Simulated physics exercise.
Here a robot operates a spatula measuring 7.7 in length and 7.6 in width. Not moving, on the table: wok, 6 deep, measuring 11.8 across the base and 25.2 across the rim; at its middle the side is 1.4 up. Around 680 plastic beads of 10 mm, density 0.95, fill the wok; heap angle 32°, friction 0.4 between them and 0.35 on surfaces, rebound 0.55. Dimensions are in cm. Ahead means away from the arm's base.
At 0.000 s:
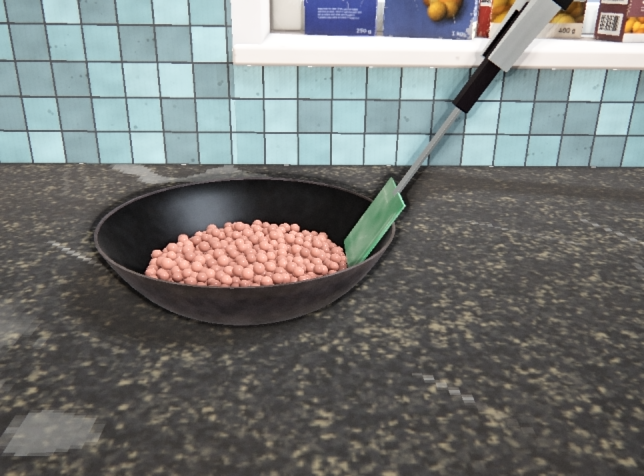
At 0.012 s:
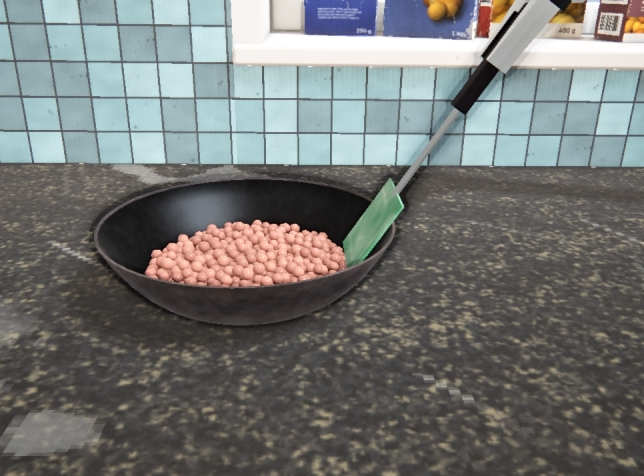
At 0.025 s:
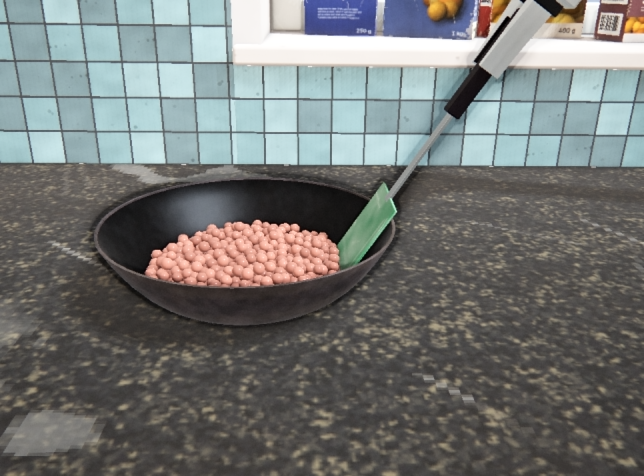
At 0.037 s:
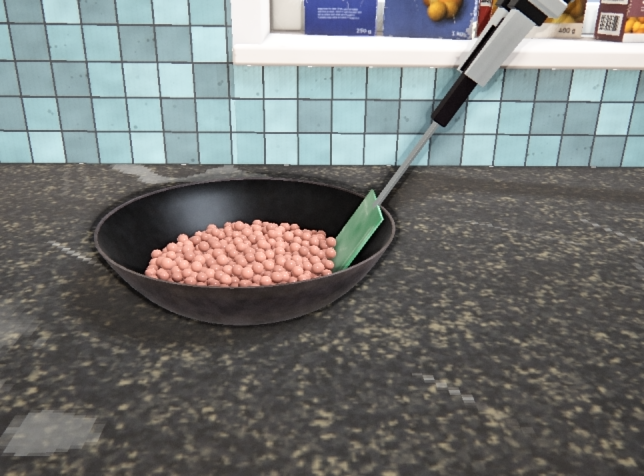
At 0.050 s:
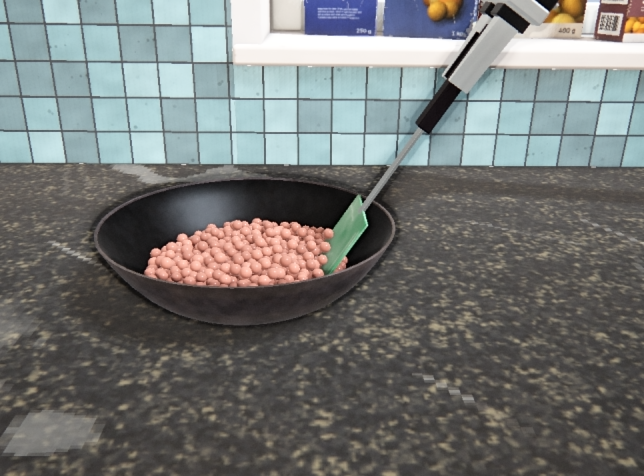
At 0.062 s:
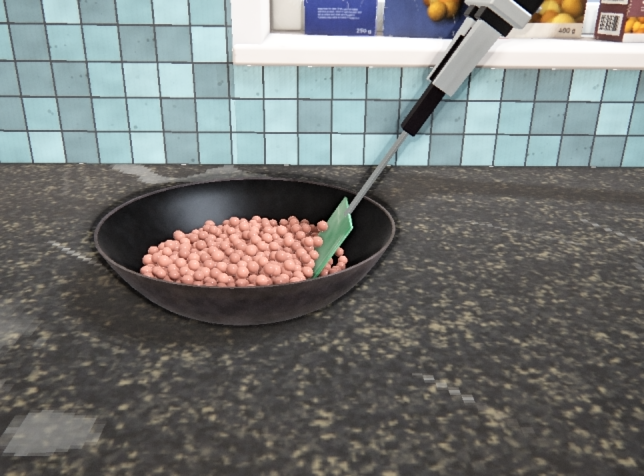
On a dark speckled counter by a blue-tiled wall, a robot arm slid a green spatula slowly leftward a short way into the pink beads in a black wok, nudging a few of them.
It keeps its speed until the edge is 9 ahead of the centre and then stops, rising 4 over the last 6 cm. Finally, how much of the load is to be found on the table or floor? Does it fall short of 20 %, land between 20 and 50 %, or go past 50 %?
It lands between 20 and 50 %.
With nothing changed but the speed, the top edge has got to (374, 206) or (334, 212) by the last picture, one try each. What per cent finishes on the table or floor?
First try around 15 %, second try around 35 %.
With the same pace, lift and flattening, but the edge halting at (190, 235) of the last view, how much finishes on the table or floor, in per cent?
Roughly 10 per cent, I'd say.
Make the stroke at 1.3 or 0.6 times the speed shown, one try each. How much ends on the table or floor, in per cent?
The two tries give roughly 30 and 15 in a hundred.
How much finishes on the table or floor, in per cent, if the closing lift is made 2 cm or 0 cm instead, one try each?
Result, in order: Approx. 35 % and 35 %.
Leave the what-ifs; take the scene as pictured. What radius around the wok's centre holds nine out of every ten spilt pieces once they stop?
75 cm.
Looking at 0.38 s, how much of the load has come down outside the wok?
Fraction noted: Close to 10 per cent.
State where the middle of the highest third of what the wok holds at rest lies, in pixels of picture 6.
It is centred around (188, 259).
By 0.11 s, sloping 57°, highest piece 7 above the table; 679 in the wok.
By 0.15 s, sloping 57°, highest piece 8 above the table; 679 in the wok.
By 0.38 s, sloping 57°, highest piece 19 above the table; 467 in the wok, 65 on the table or floor, 147 on the blade or in flight.
By 1.43 s, sloping 57°, highest piece 4 above the table; 467 in the wok, 212 on the table or floor.
Final count, 467 in the wok, 212 on the table or floor. That is 31 % on the table or floor.
